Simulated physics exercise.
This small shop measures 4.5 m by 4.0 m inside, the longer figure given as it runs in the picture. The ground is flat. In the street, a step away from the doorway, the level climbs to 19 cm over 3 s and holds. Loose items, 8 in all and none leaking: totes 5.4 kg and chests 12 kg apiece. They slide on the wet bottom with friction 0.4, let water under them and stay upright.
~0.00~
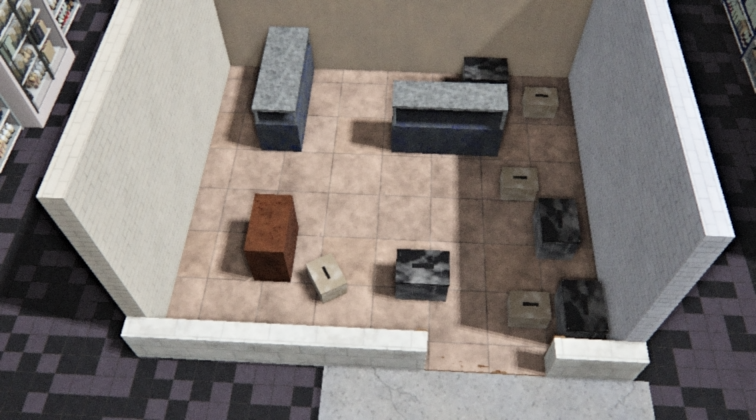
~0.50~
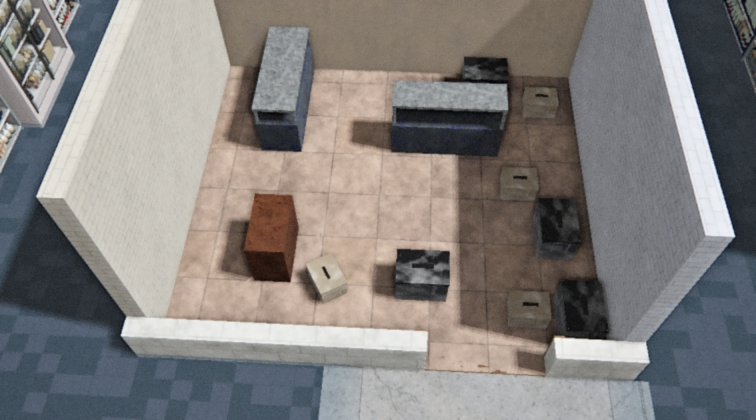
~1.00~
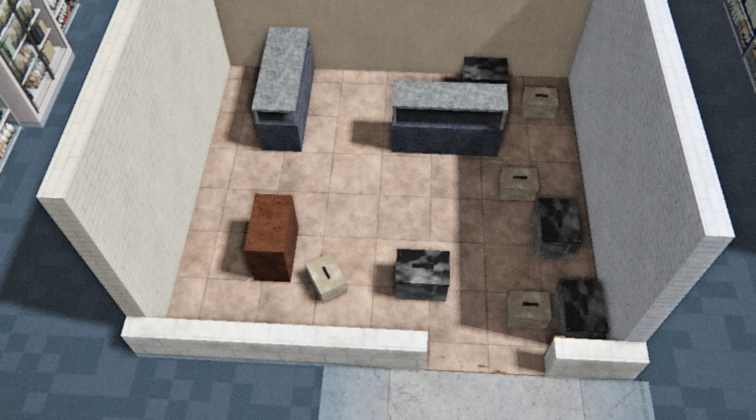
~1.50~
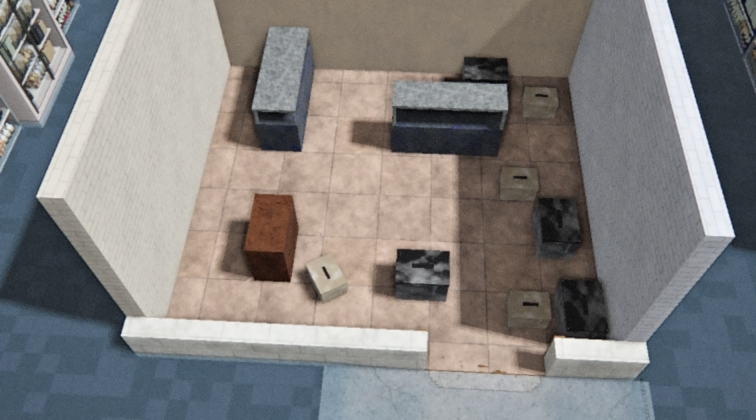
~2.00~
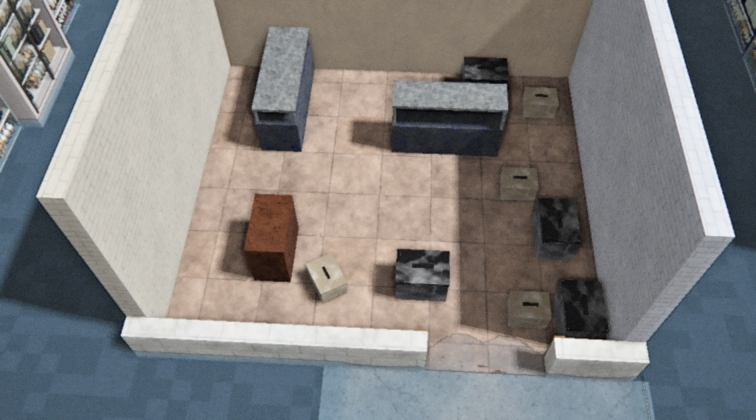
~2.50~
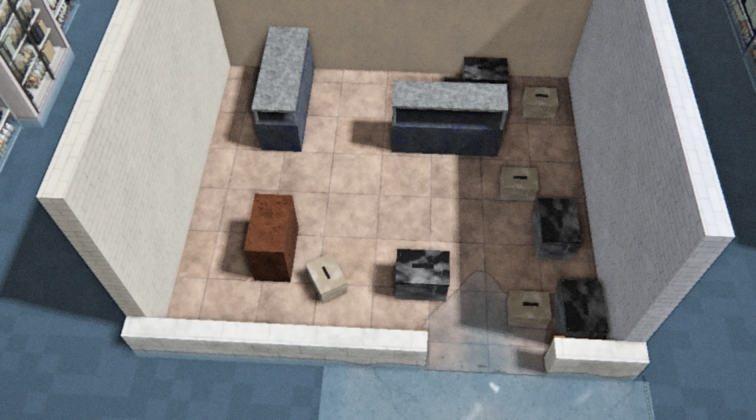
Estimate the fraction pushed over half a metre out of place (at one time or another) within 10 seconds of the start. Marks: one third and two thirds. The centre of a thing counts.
That comes to at least two thirds.
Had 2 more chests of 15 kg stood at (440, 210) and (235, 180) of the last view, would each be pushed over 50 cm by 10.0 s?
In that order: More, less.
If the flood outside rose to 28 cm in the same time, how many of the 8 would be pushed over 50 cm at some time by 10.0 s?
Then 6.
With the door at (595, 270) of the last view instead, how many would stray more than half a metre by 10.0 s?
In that case 5 of them.
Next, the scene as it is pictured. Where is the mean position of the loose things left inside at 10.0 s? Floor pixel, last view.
Around (421, 185).
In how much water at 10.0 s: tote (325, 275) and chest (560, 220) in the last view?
Roughly 3 and 10 cm.
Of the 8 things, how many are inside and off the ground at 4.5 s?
At that moment 1.
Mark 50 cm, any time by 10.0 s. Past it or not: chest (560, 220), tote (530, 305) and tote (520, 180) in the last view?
In that order: More, past it, past it.
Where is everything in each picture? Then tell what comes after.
The first frame shows a tote at (326, 273) rests on the ground; a tote at (542, 96), on the bottom; water covers 0.0 m2; 0 of 8 have shifted.
The second frame shows a tote at (326, 273) rests on the ground; a tote at (542, 96), on the bottom; water covers 0.0 m2; 0 of 8 have shifted.
The third frame shows a tote at (326, 273) rests on the ground; a tote at (542, 96), on the bottom; 0.0 m2 under water; 0 of 8 have shifted.
The fourth frame shows a tote at (326, 273) rests on the ground; a tote at (542, 96) rests on the ground; water covers 0.0 m2; 0 of 8 have shifted.
The fifth frame shows a tote at (326, 273) rests on the ground; a tote at (542, 96), on the bottom; water covers 0.1 m2; 0 of 8 have shifted.
The sixth frame shows a tote at (326, 273) rests on the ground; a tote at (542, 96), on the bottom; 0.7 m2 under water; 0 of 8 have shifted.
After 3.5 s 0 of 8 are over 50 cm from their spots; 0 afloat.
After 4.5 s 3 of 8 are over 50 cm from their spots; 1 afloat.
After 7.0 s 4 of 8 are over 50 cm from their spots; 4 afloat.
After 10.0 s 6 of 8 are over 50 cm from their spots, and 6 have been at some point; 6 afloat.
